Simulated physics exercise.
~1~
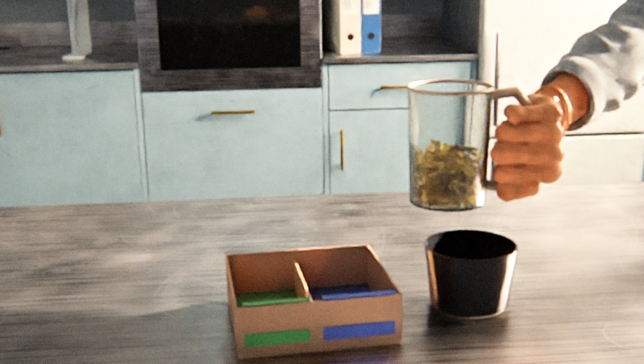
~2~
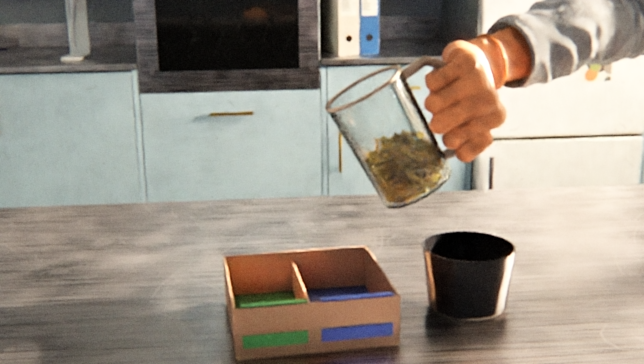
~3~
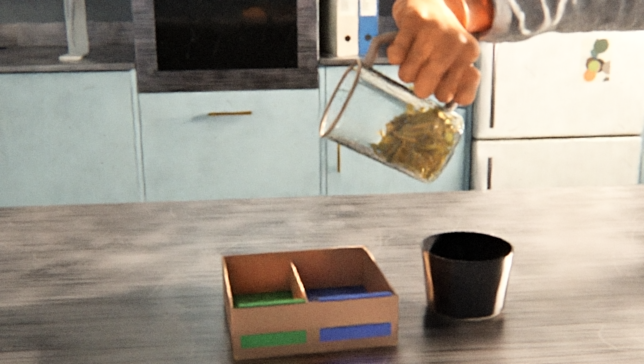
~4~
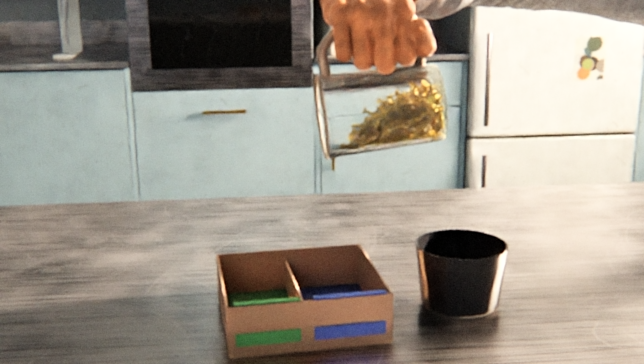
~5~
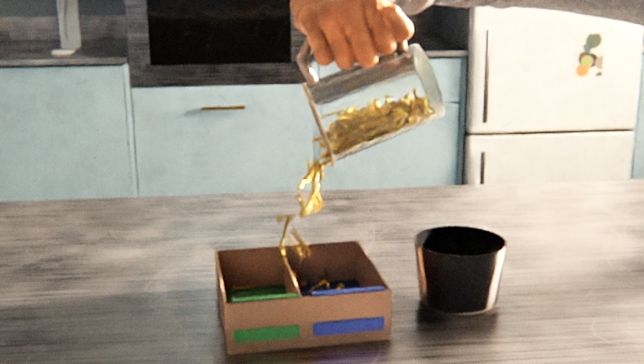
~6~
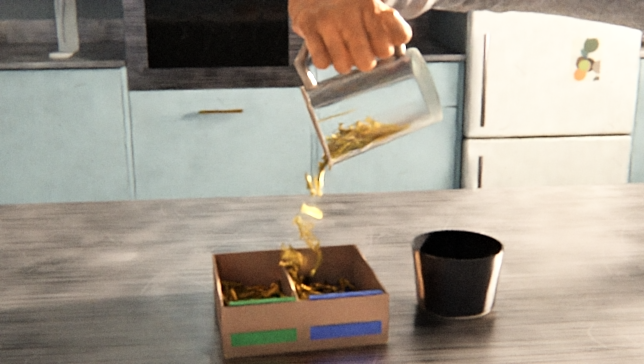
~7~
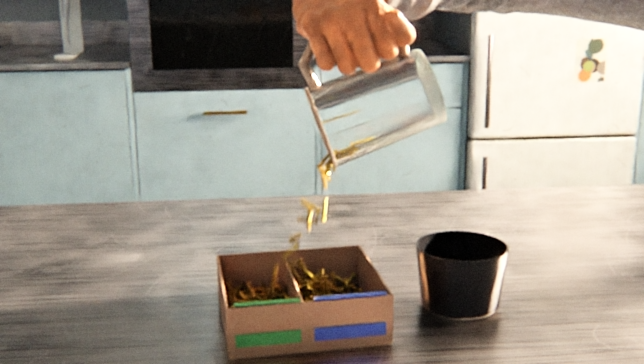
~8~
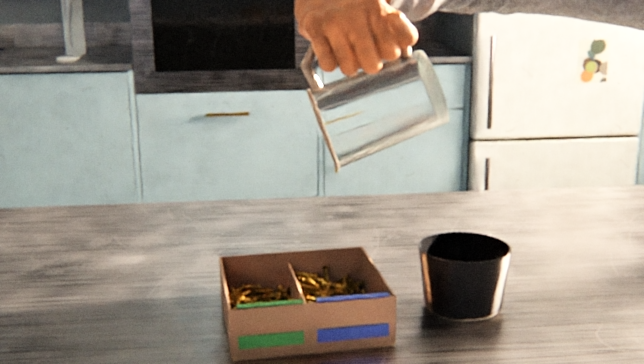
A hand tips brass-coloured pieces from a clear cup into a box's blue and green sections.
